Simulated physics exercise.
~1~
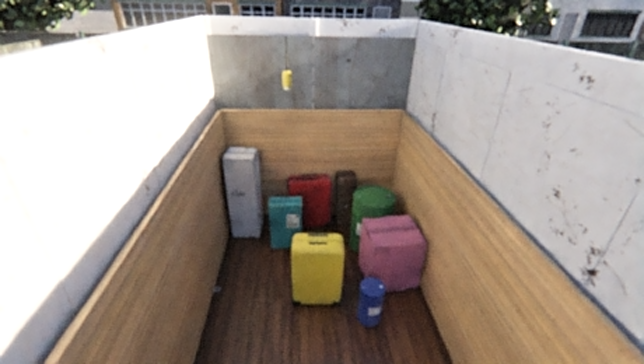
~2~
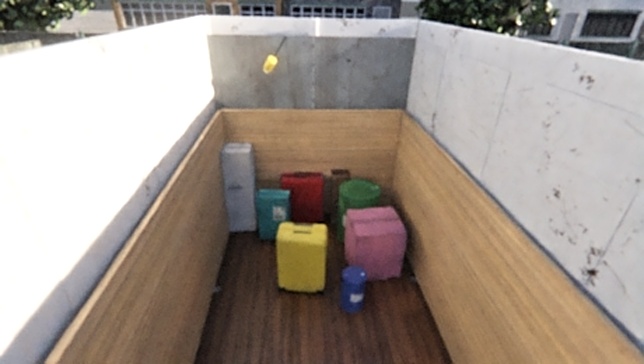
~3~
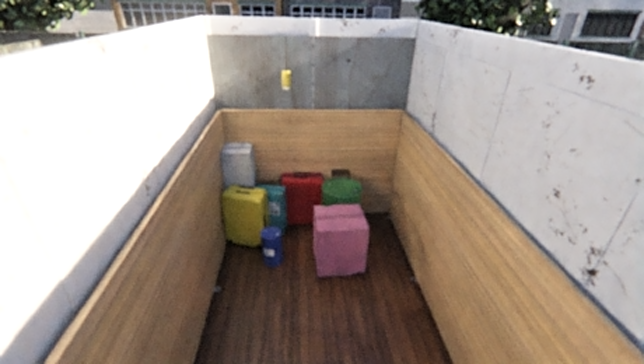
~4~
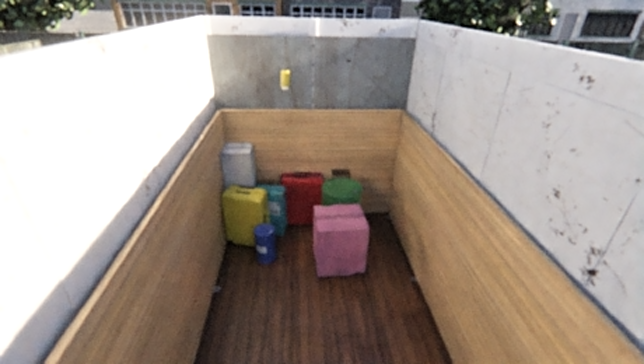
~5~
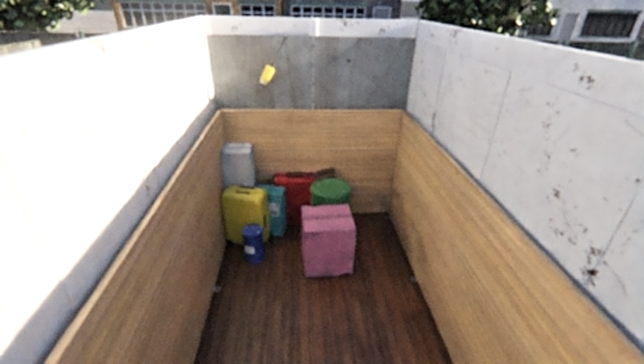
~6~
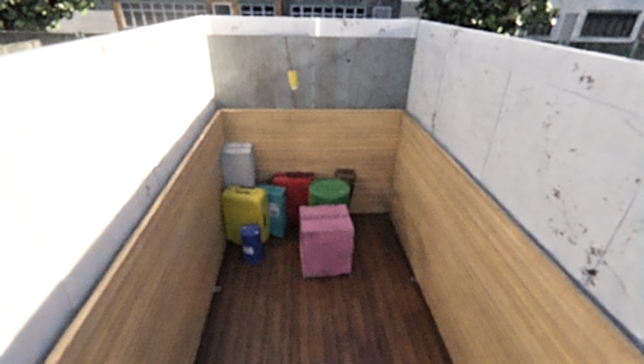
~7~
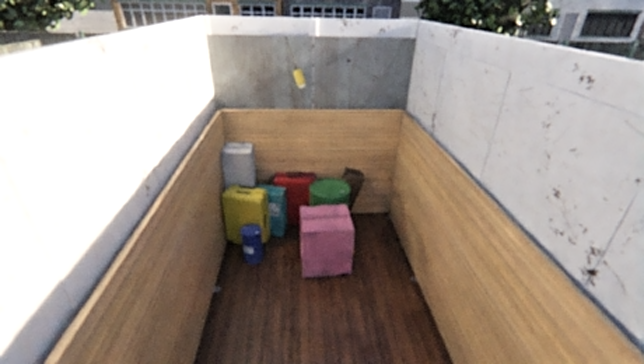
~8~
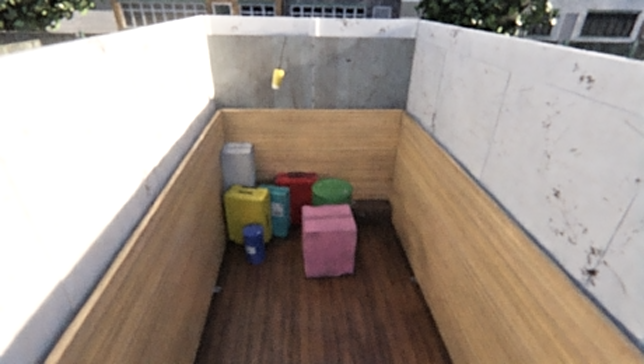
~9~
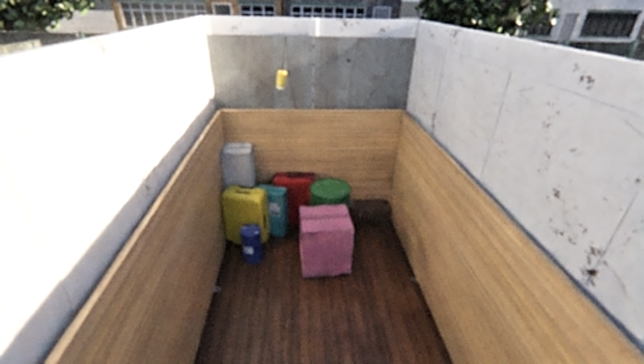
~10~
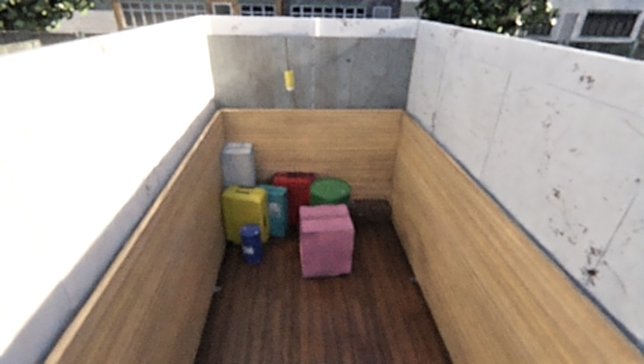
Luggage, boxes and drums slide about the wood-lined load bay of a van, seen from behind and above, facing the front wall. A tall white box stands at the back left, with turquoise, red, brown and green pieces beside it and a yellow case, blue canister and pink box nearer. The nearer pieces shift forwards and left, the yellow case and canister ending by the left wall, while a small yellow object swings above. The brown box leans left behind the green drum, then tips right and falls on its side. It lies there while the others stay upright.
